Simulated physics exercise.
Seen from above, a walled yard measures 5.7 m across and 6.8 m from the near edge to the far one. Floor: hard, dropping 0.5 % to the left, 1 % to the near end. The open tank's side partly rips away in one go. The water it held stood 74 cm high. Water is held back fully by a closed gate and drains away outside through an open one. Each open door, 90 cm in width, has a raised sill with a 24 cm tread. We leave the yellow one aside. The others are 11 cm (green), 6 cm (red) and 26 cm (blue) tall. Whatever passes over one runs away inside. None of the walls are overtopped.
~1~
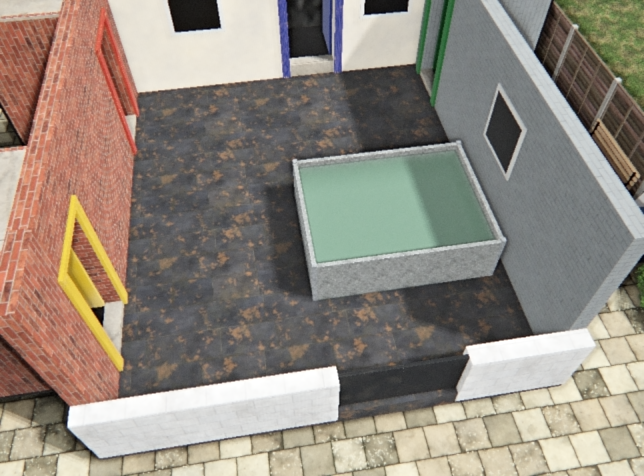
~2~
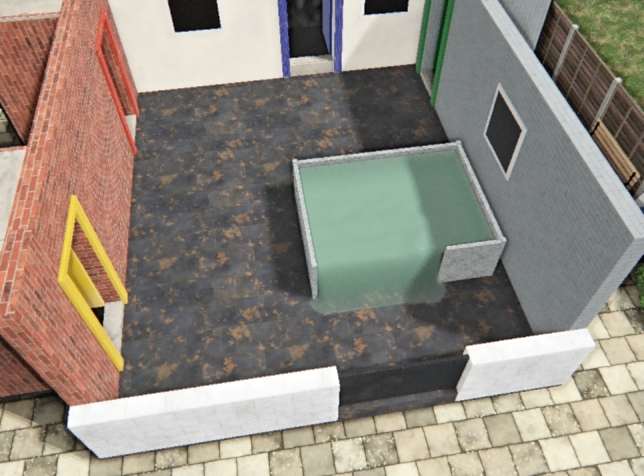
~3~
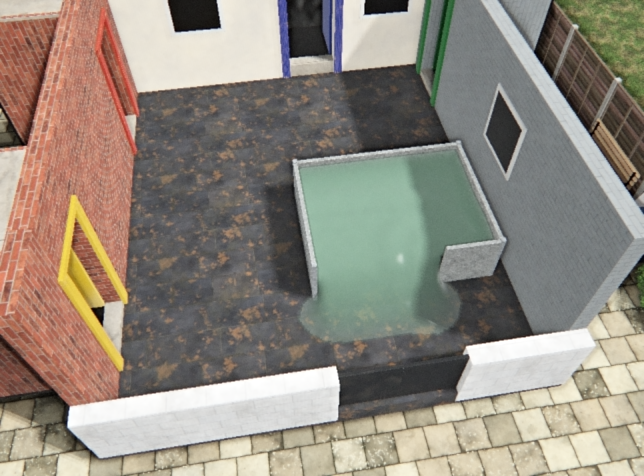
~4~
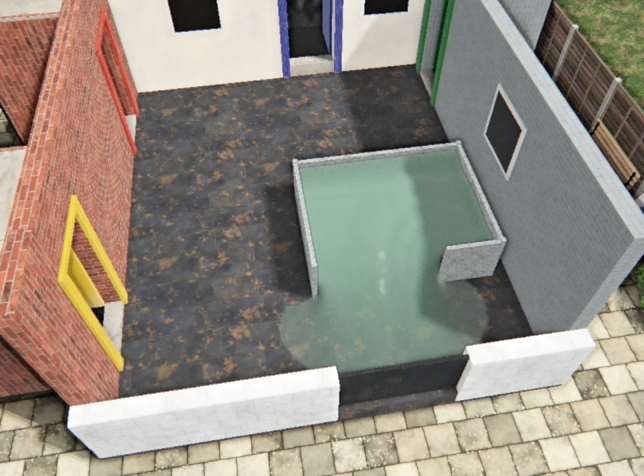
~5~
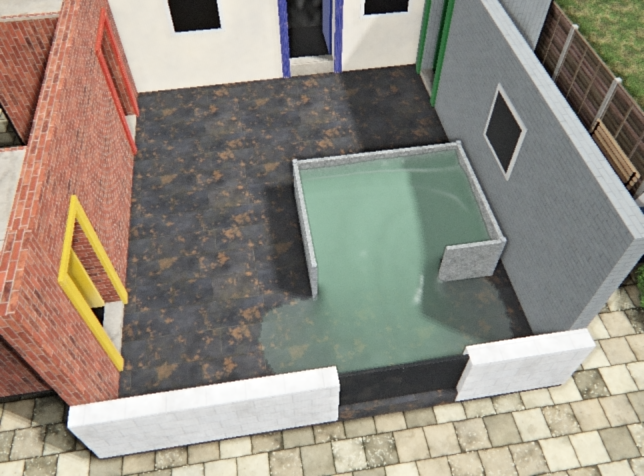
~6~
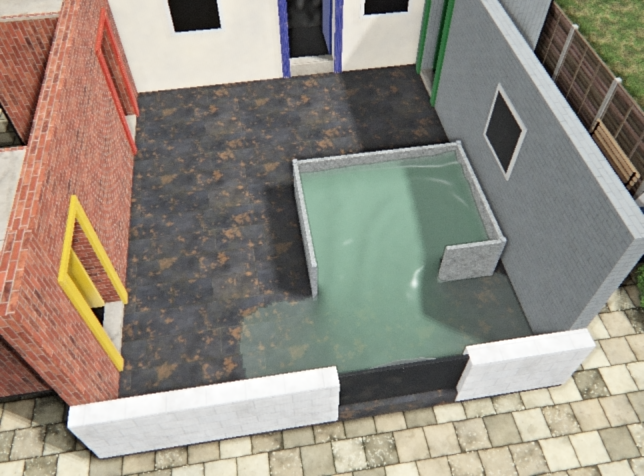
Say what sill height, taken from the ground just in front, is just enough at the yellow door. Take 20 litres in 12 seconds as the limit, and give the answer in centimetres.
I would put it at 26 cm.
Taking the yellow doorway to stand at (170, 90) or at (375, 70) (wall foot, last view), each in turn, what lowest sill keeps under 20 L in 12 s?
Roughly 15 and 9.5 cm.
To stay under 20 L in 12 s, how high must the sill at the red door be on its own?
Red - roughly 9.0 cm.
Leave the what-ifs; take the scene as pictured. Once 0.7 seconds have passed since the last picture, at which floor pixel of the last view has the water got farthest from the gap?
I'd put the front's tip around (117, 429).
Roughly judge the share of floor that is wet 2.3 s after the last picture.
The wet part is about 40 per cent.
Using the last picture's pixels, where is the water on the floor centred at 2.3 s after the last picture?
The centre of all the water is around (346, 295).
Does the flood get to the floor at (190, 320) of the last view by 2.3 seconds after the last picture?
At that moment it's submerged.
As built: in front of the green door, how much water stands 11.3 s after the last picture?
Depth: Near 10.0 cm.
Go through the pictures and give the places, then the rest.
The first picture shows still water, 74 cm deep, in the open tank at (392, 203); the yellow door at (99, 293) is dry.
In the second picture, the front is at (428, 299), 0.3 m from the gap at (379, 279); 0.3 m2 of floor is wet, 74 cm left at the back.
In the third picture, the front is at (425, 330), 0.8 m from the gap at (379, 280); 1.3 m2 of floor is wet, 74 cm left at the back.
In the fourth picture, the gap is at (378, 280), the front 1.4 m out at a hidden place; the back of the open tank holds 70 cm.
In the fifth picture, the front is at a hidden place, 1.5 m from the gap at (378, 281); 4.3 m2 of floor is wet, 64 cm left at the back.
In the sixth picture, the gap is at (378, 280), the front 1.7 m out at a hidden place; the back of the open tank holds 64 cm; the yellow door at (99, 293), 3.7 m from the gap, is still 1.8 m from the nearest water.
Then, 0.7 s after the last picture water covers 20 % of the floor, deepest (58 cm) near (382, 387); it has not reached the yellow door.
Then, 2.3 s after the last picture water covers 40 % of the floor, deepest (42 cm) near (117, 429); 27 cm at the yellow door, 74 litres in over its 10 cm sill.
Then, 11.3 s after the last picture water covers 100 % of the floor, deepest (14 cm) near (132, 427); 11 cm at the yellow door, 326 litres in over its 10 cm sill.
At the yellow door as built, the water peaked near 27 cm, 2.1 s after the last picture.
With a sill of 22.5 cm, 43 litres would have come in within the 12 s; with 30.5 cm, 5 litres. So under 20 litres takes about 26 cm.
